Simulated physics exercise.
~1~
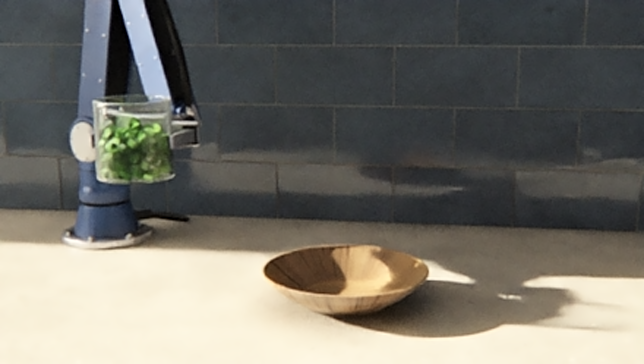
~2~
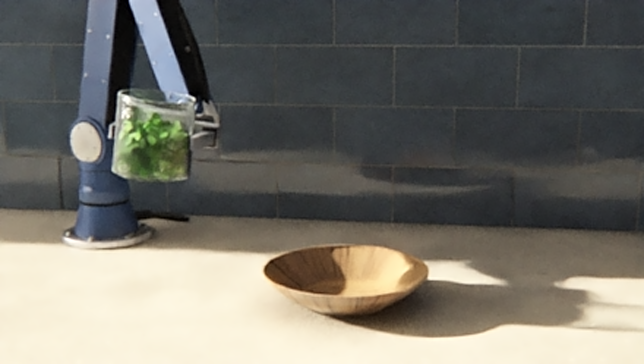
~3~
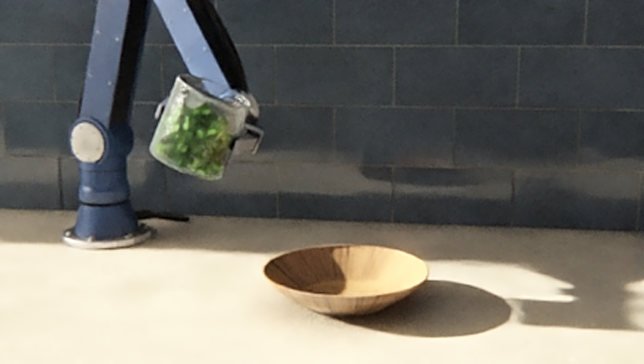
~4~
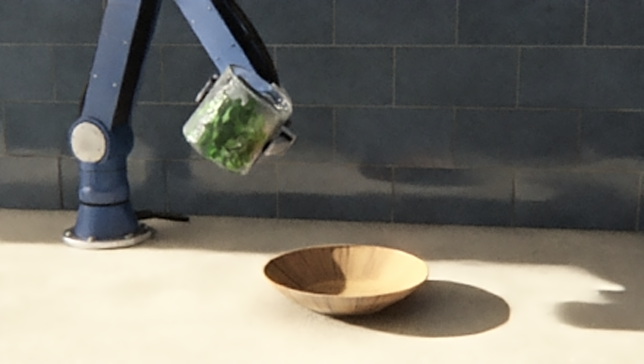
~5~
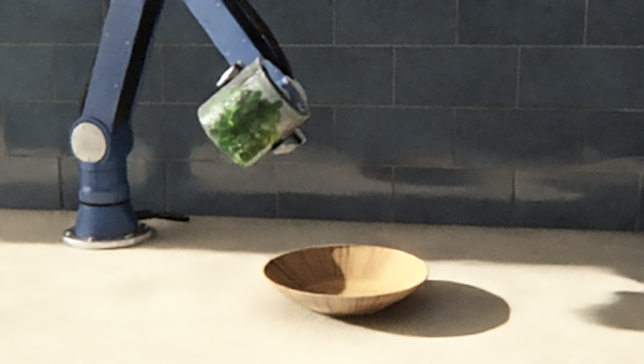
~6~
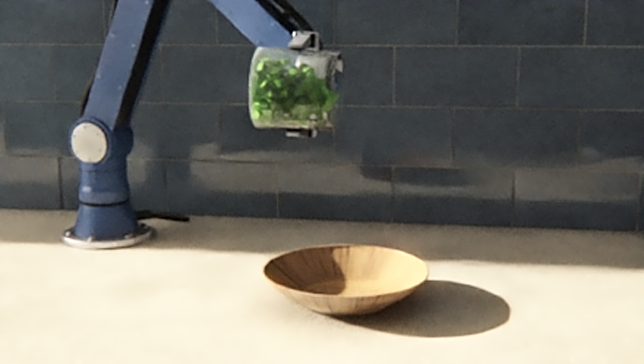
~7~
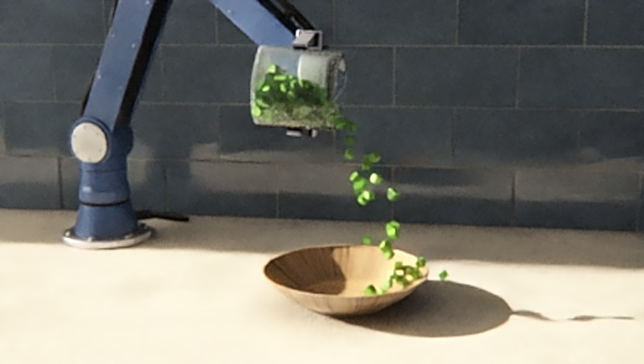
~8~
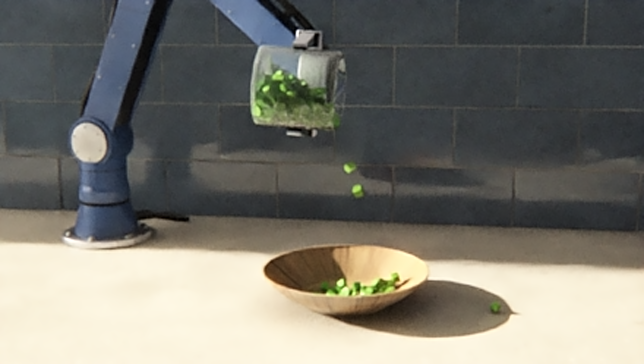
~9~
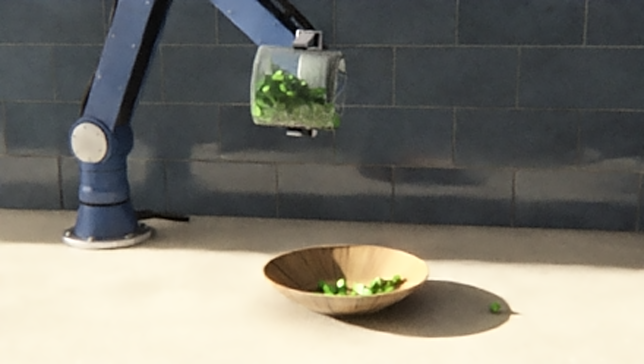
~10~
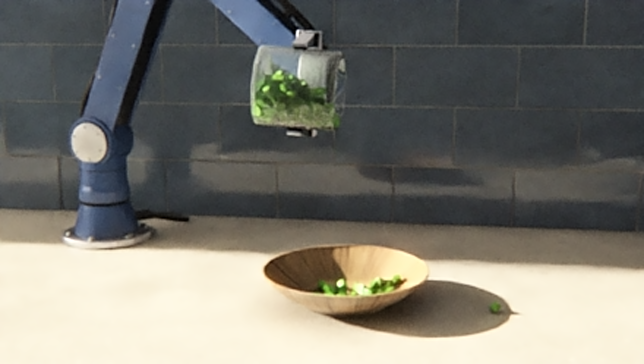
On a sunlit counter, a robotic arm tips a clear tumbler, spilling some green pieces into a wooden bowl.
